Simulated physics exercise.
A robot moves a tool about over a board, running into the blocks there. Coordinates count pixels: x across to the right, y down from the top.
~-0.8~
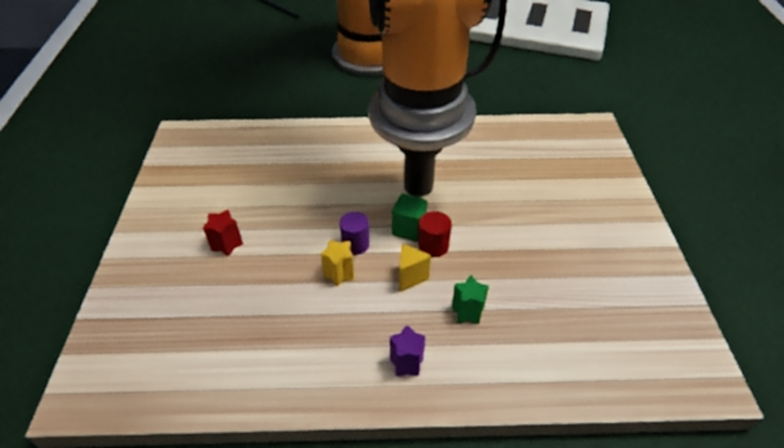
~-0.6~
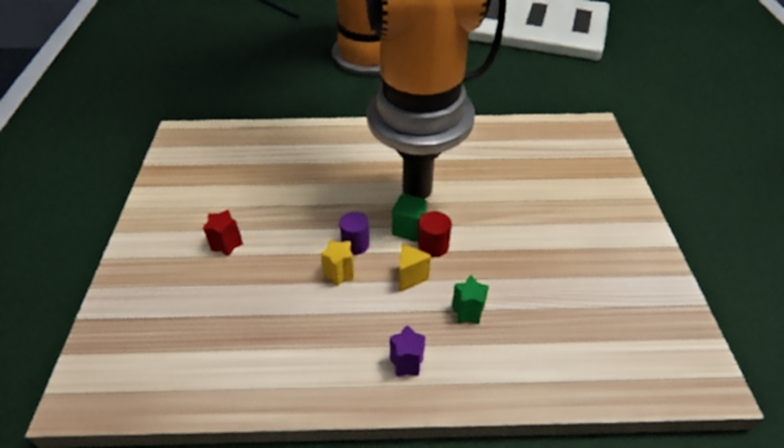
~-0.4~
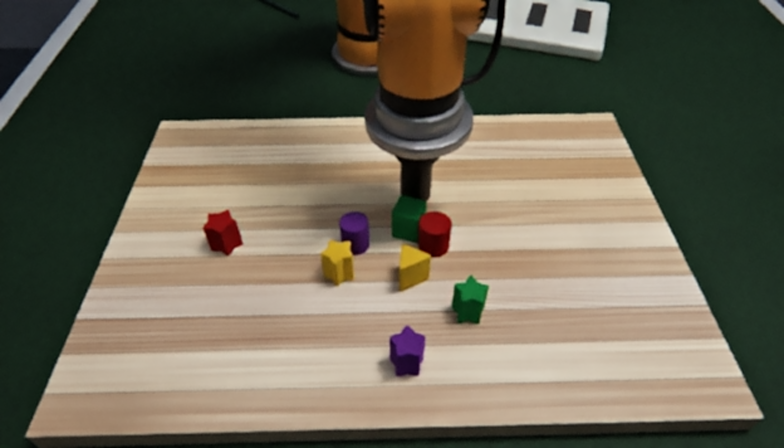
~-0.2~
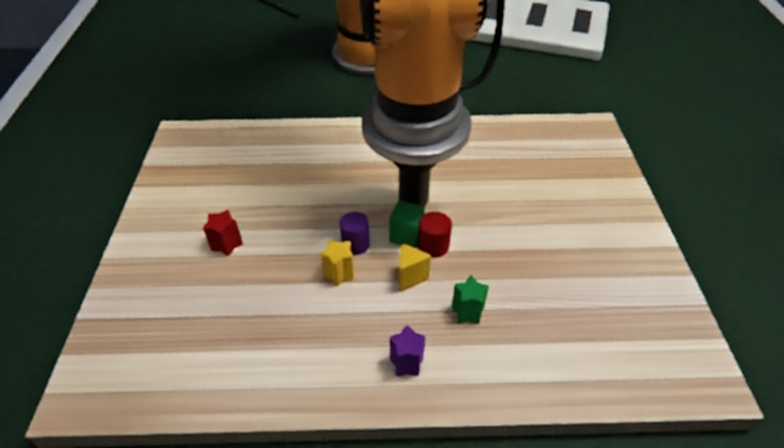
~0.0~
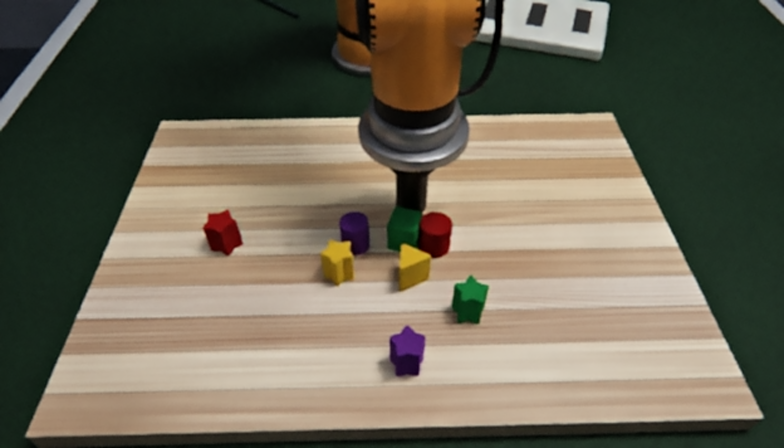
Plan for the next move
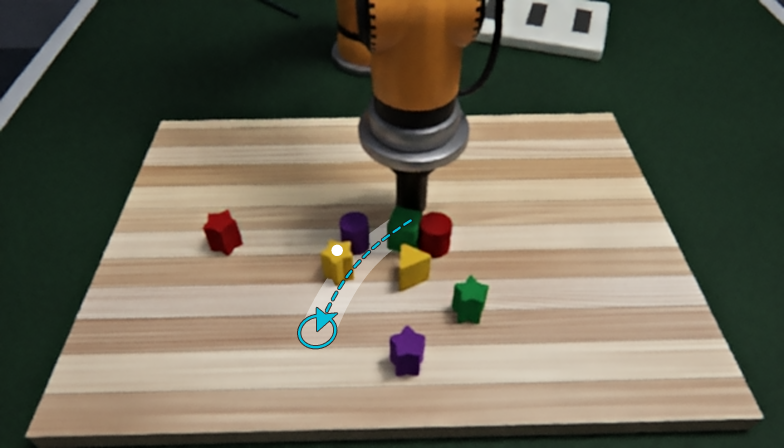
An orange robot arm with a dark, rod-like tool reaches over a striped wooden board on a dark green surface, seen from above at the front by a still camera. A red star sits at left, purple and red cylinders, a green block and yellow pieces near the middle, green and purple stars nearer. The tool moves slowly forward and slightly left, nudging the green block slightly toward the viewer.
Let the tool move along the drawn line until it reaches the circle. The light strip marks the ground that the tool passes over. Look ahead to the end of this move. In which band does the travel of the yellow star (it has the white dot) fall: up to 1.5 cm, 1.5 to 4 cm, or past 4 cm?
Above 4 cm.
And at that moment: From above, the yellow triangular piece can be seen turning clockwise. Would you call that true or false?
Verdict: False.
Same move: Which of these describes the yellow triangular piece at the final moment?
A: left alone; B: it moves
Choice B: It moves.
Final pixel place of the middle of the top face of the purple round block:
Top centre: (324, 234).
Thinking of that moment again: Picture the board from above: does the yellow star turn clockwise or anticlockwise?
Viewed from above, clockwise.
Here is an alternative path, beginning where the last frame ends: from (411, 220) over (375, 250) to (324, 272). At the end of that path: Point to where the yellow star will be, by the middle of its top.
Just about (306, 273).
Drawn move, from (411, 220) via (373, 248) and (342, 285), ending at (317, 331); the dot is on the yellow star.
What follows on the original path. One third of the way, tool at (373, 234); purple round block at (341, 226); green square piece at (386, 248), turned 60° anticlockwise; yellow triangular piece at (414, 263), turned 30° anticlockwise.
Two thirds of the way, tool at (340, 271); yellow star at (310, 273), turned 15° anticlockwise; purple round block at (324, 234); green square piece at (384, 254), turned 75° anticlockwise; yellow triangular piece at (416, 265), turned 35° anticlockwise.
At the end, tool at (315, 318); yellow star at (287, 293), turned 40° clockwise; purple round block at (324, 234); green square piece at (384, 254), turned 75° anticlockwise; yellow triangular piece at (416, 265), turned 35° anticlockwise.
